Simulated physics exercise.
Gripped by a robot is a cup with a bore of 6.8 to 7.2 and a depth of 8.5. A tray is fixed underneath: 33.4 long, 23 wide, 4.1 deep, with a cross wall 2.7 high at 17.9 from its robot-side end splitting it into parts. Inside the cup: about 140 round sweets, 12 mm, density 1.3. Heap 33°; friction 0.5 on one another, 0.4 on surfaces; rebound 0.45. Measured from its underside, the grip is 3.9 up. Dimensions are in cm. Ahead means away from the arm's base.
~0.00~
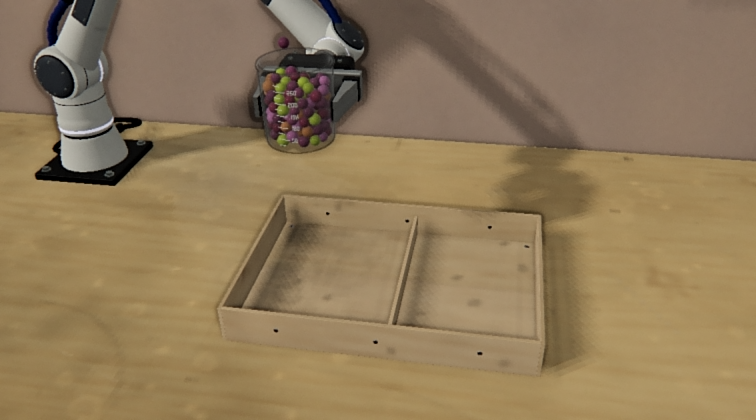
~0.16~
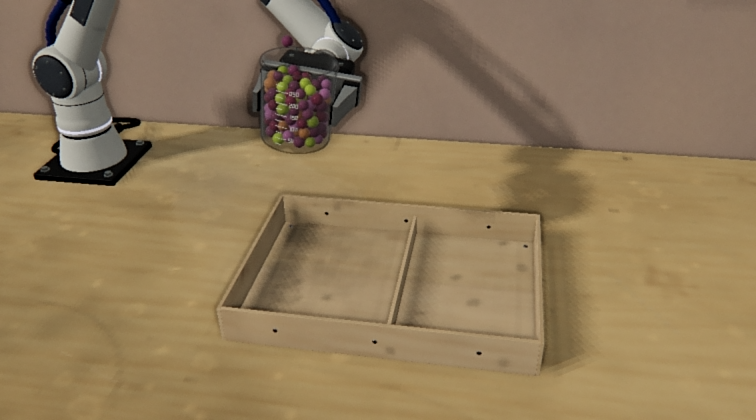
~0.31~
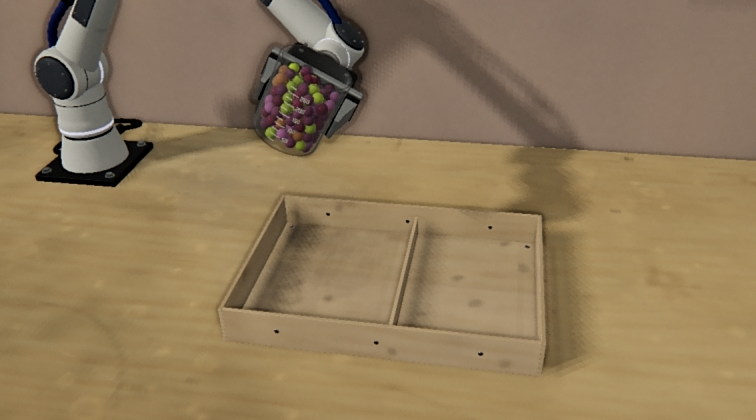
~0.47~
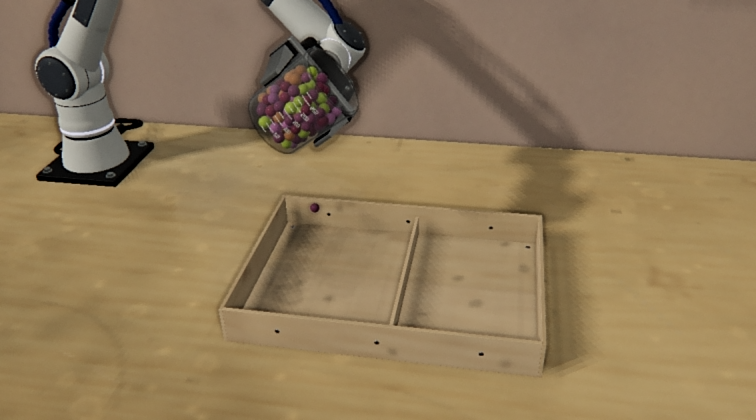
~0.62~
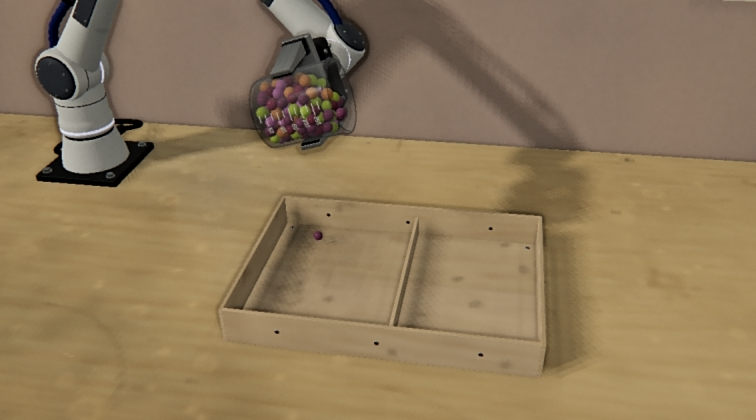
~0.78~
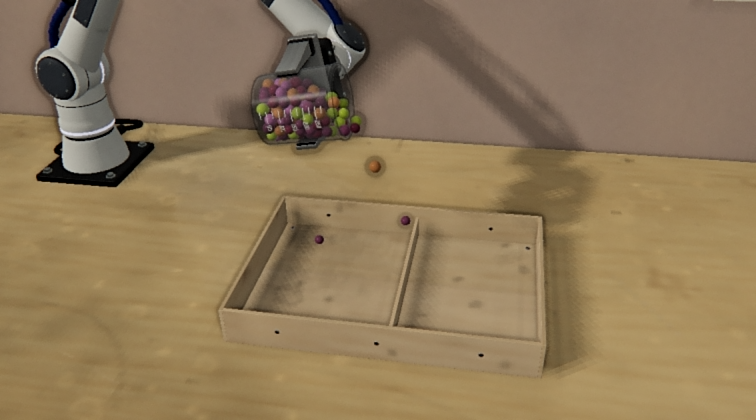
The video shows a robot arm tilting a clear cup of colorful round sweets further and further over near a divided wooden tray, as one sweet drops into the tray's left section and then a couple more leave the cup.
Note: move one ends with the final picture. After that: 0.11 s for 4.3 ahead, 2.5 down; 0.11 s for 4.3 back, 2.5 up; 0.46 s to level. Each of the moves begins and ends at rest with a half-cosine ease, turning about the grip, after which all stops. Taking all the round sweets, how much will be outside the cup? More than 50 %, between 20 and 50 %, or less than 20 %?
Between 20 and 50 %.
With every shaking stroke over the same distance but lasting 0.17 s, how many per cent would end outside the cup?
It would come to around 25 %.
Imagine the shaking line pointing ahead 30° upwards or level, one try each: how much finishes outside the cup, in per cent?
I'd say close to 90 percent for the first and close to 65 percent for the second.
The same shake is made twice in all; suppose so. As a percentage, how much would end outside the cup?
I'd expect something close to 55 per cent.
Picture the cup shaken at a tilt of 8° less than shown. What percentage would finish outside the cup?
Some 25 %.
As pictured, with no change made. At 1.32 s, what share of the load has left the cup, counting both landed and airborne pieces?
About 40 per cent by then.
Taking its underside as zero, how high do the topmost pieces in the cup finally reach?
Around 6.0 centimetres above the underside.
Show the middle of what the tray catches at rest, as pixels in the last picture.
Approximately (445, 294) in pixels.
After 1.05 s, tilted 78° forward, highest piece 24 above the table; 93 in the cup, 8 in the far-side part, 1 in the robot-side part, 41 in flight or on a rim.
After 1.32 s, tilted 16° forward, highest piece 27 above the table; 88 in the cup, 34 in the far-side part, 20 in the robot-side part, 1 on the table or floor.
After 1.66 s, level, highest piece 25 above the table; 88 in the cup, 35 in the far-side part, 19 in the robot-side part, 1 on the table or floor.
After 2.71 s, level, highest piece 25 above the table; 88 in the cup, 35 in the far-side part, 19 in the robot-side part, 1 on the table or floor.
At rest, 88 in the cup, 35 in the far-side part, 19 in the robot-side part, 1 on the table or floor. That is 38 % outside the cup.
